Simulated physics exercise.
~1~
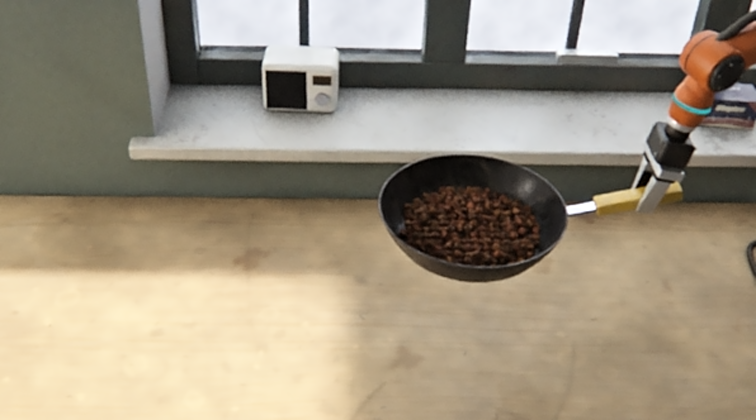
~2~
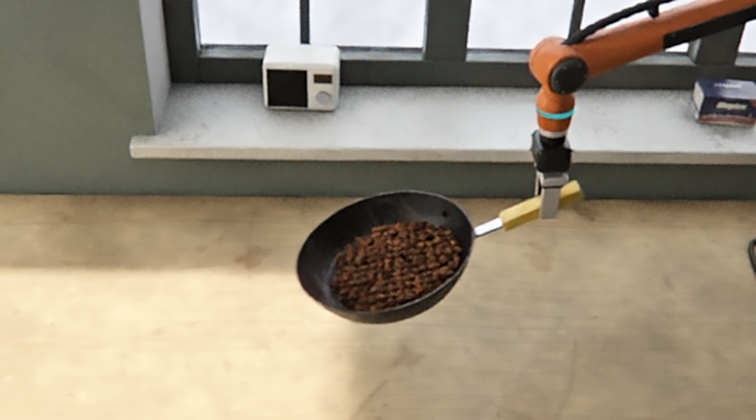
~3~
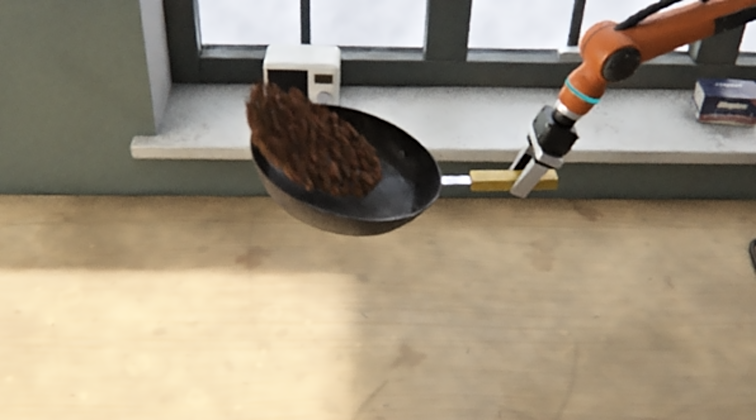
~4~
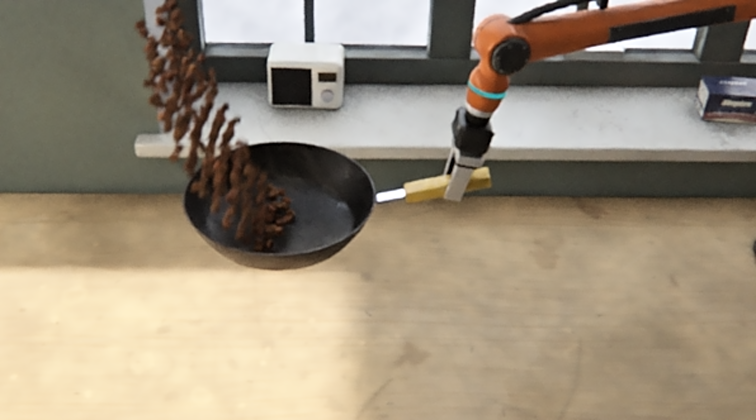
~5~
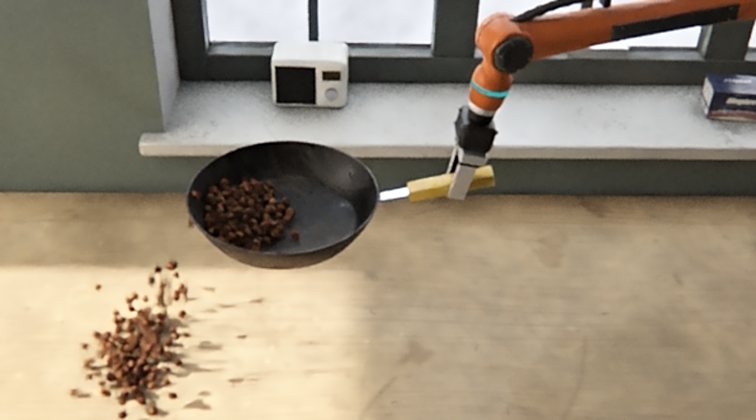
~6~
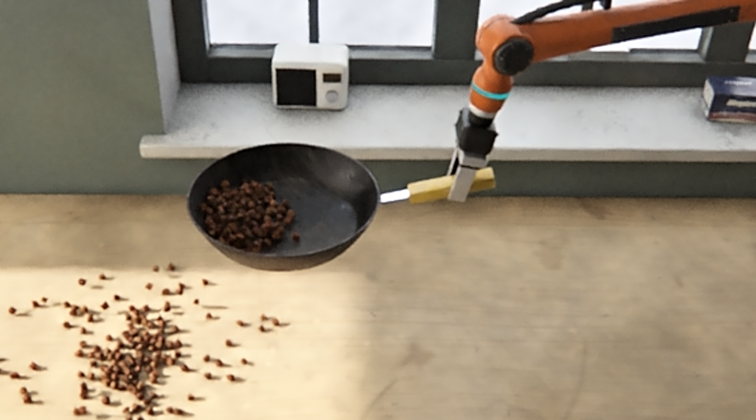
In this clip, an orange robot arm holding a frying pan of small brown pellets moves it left, dips and tilts it, then swings it upward, flinging many pellets up and out over the left rim. Roughly half scatter across the wooden table while the rest stay in the level pan.
